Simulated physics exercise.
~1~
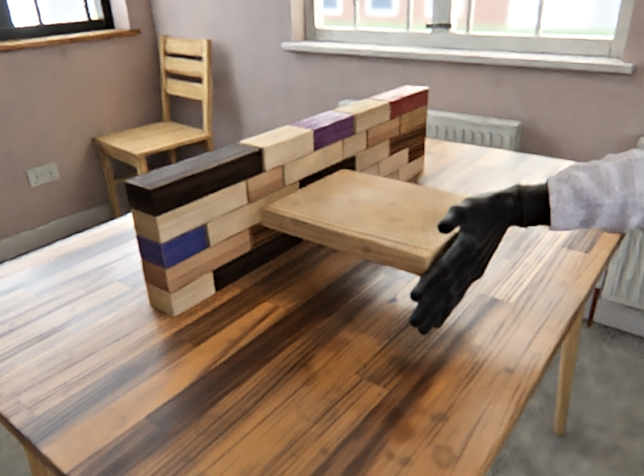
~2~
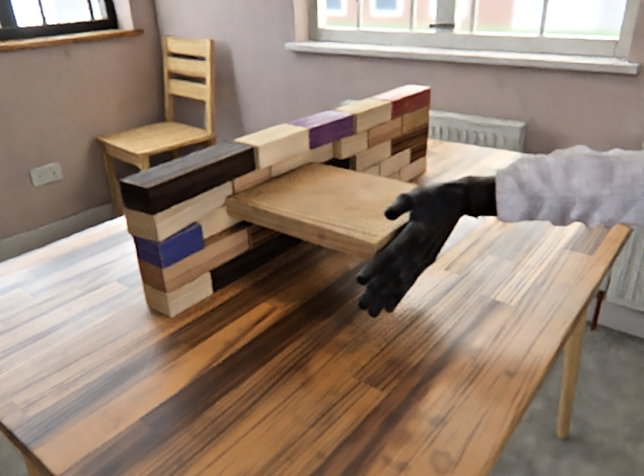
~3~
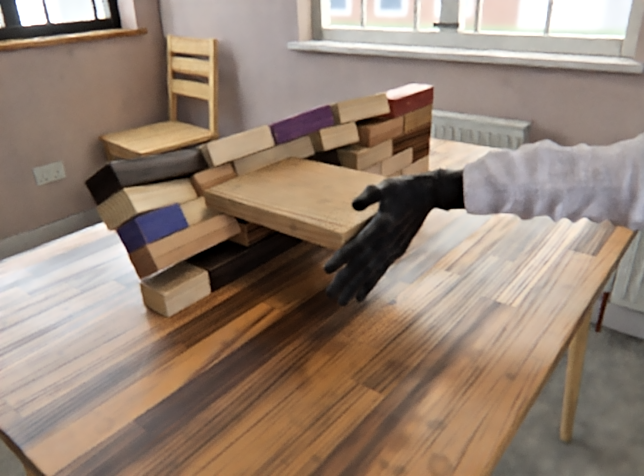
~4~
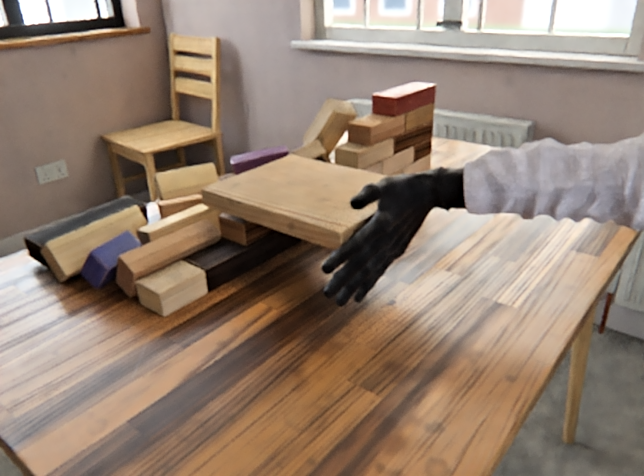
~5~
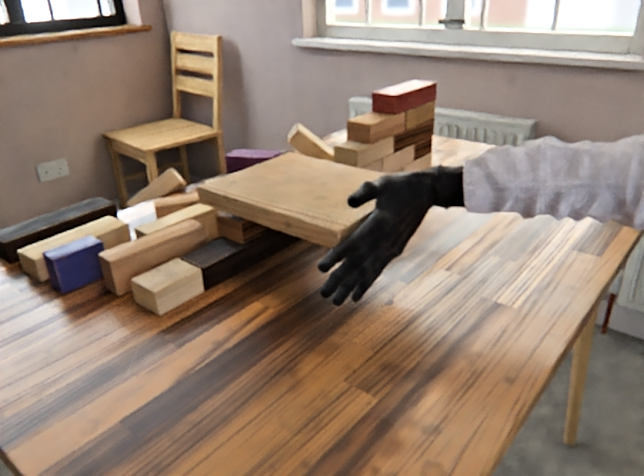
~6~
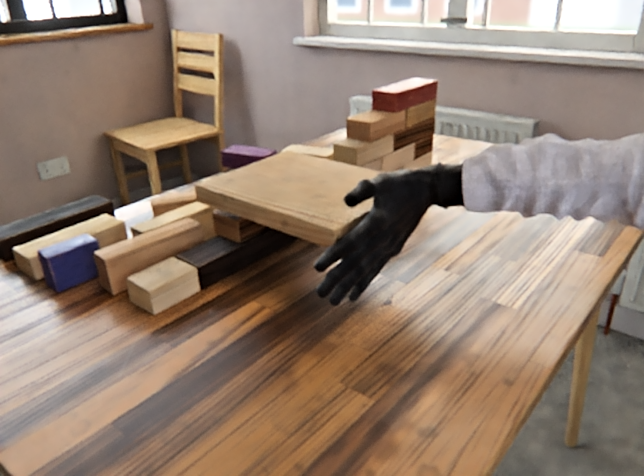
Gloved hand pushing a wooden slab into a block wall on a table, toppling the near end while the red-topped far end stands.
